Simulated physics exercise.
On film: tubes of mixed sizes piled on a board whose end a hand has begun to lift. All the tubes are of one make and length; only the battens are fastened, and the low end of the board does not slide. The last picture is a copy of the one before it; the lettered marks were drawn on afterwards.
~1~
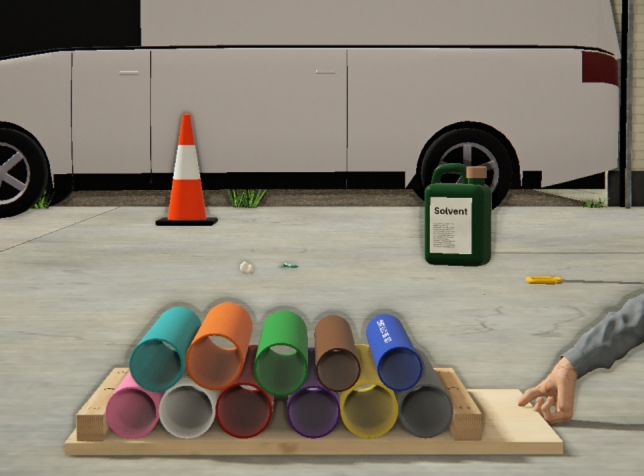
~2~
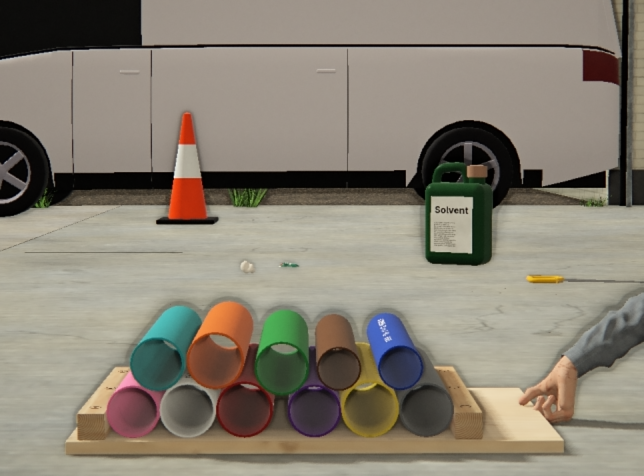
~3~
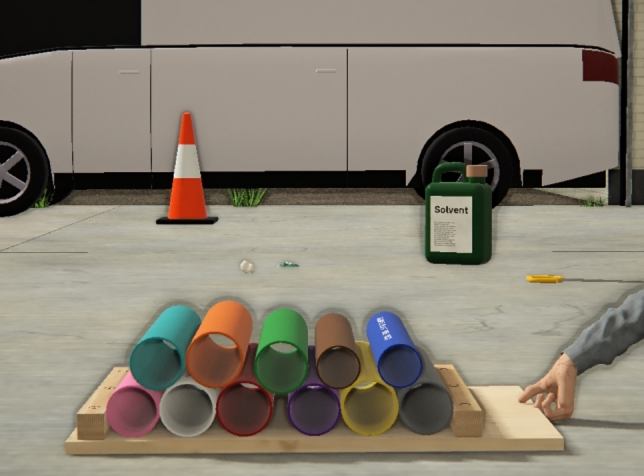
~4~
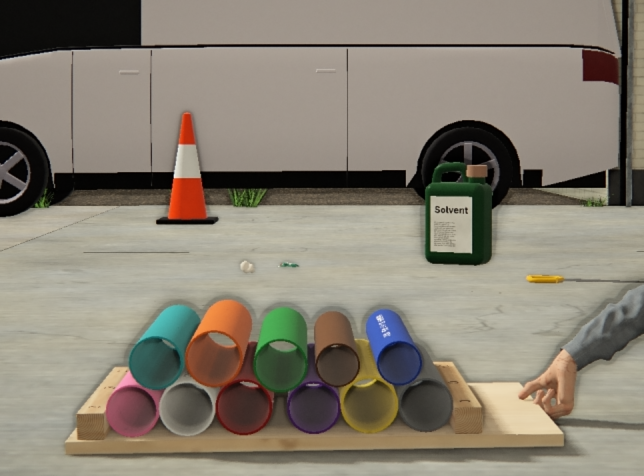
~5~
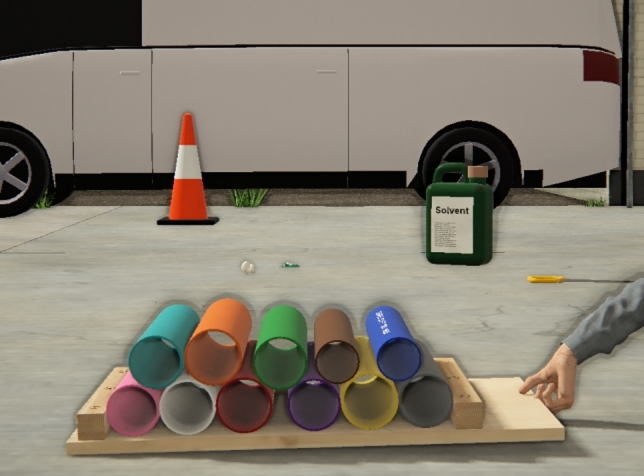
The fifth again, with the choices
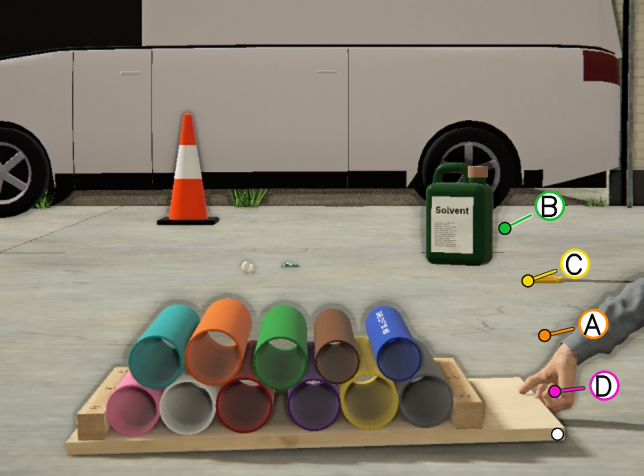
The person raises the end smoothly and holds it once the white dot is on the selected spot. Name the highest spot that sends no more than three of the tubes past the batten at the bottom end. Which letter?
B is the limit.
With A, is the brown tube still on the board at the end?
Yes, with A.
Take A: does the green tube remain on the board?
Yes.
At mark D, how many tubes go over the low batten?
At D the number is none.
On the marked copy, A at (545, 335); B at (505, 228); C at (528, 281); D at (555, 391); the white dot at (557, 434).
Taking B. A third of the way, board at 17°.
Two thirds of the way, board at 27°.
When it is over, board at 27°, one over the low batten (turquoise).
As for the rest, A none over the low batten; C none over the low batten; D none over the low batten.
